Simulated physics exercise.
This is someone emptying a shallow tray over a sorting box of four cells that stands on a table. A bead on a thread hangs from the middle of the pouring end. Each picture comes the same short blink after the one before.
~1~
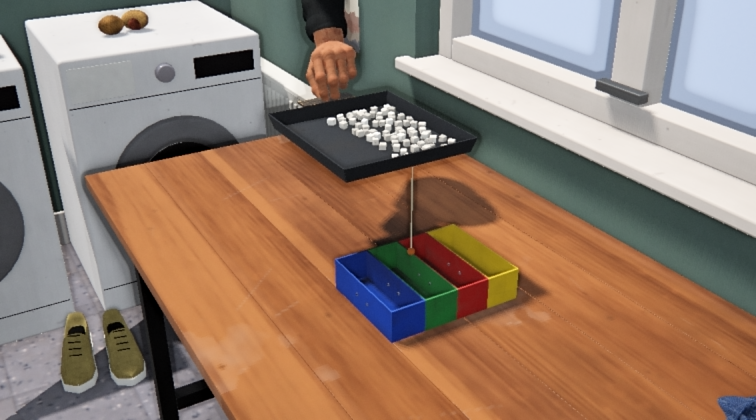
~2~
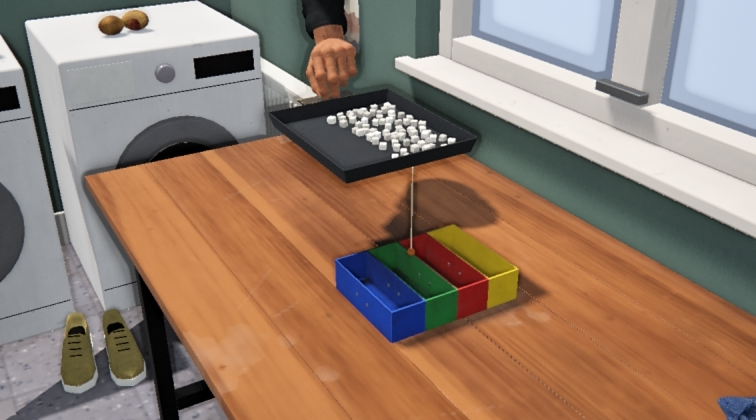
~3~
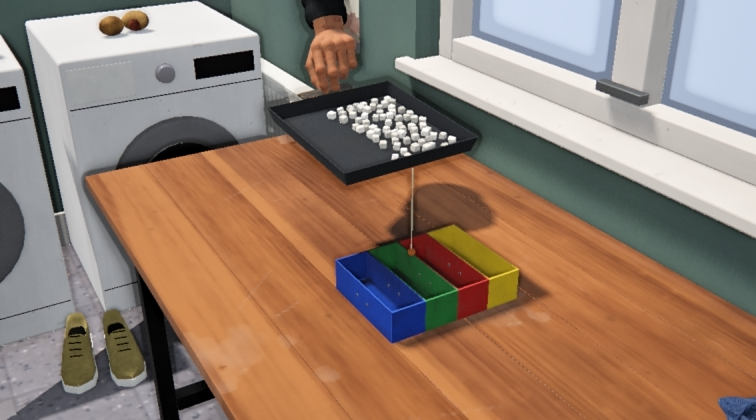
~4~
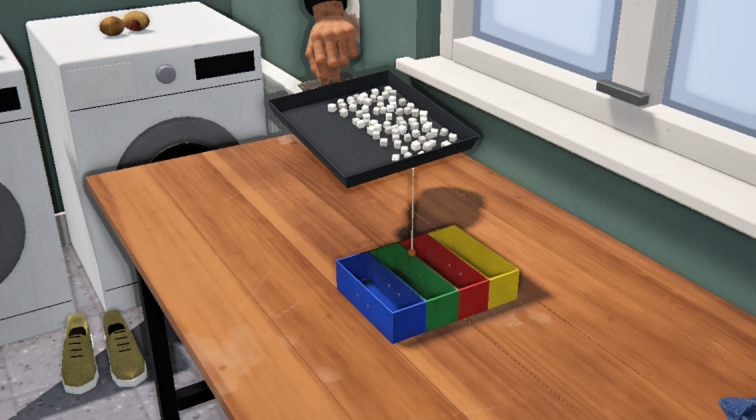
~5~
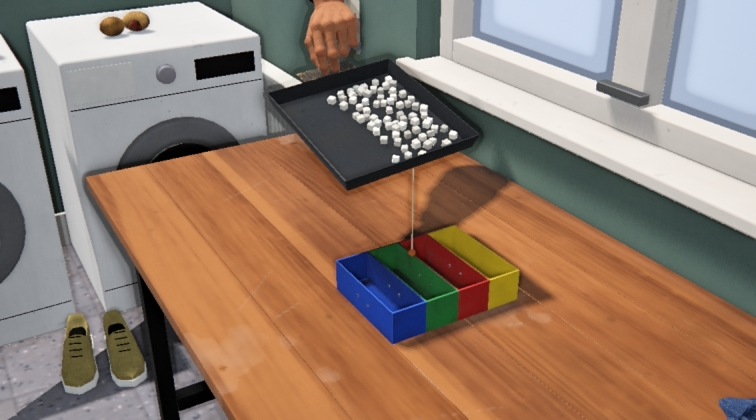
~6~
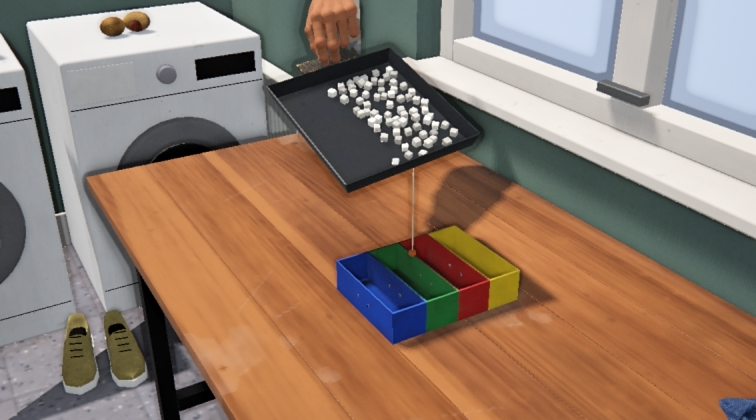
A hand held a black tray of white sugar cubes above a blue, green, red and yellow box on a wooden table, then gradually tilted it, raising the back and dipping the near left corner.
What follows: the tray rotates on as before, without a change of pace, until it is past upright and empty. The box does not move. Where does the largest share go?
It favours the blue compartment.
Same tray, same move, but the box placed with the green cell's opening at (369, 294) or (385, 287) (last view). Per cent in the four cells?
The first gives 100 %, the second 100 %.
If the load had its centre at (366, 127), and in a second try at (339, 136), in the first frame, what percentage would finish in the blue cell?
Roughly 50 per cent, and 40 per cent.
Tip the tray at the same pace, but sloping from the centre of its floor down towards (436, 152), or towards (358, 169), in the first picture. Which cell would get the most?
At the first place that yellow cell, at the second that blue cell.
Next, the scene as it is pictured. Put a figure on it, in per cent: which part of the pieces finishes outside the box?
Near 50 %.
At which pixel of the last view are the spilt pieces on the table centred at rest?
At about (315, 332).
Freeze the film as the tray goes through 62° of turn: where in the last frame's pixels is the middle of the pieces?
At about (384, 164).
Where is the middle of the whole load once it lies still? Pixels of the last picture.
Near (374, 313).
Soon after the last picture, tray tipped steeply; nearly all on the tray; a stray few falling or outside the box.
A little later, tray tipped past a quarter turn; about two thirds on the tray; a small part in the blue cell; about a quarter falling or outside the box.
Later still, tray tipped past a quarter turn; about half in the blue cell; a small part in the green cell; about half falling or outside the box.
At rest, tray tipped past a quarter turn; about half in the blue cell; a small part in the green cell; none in the red cell; none in the yellow cell; about half outside the box.
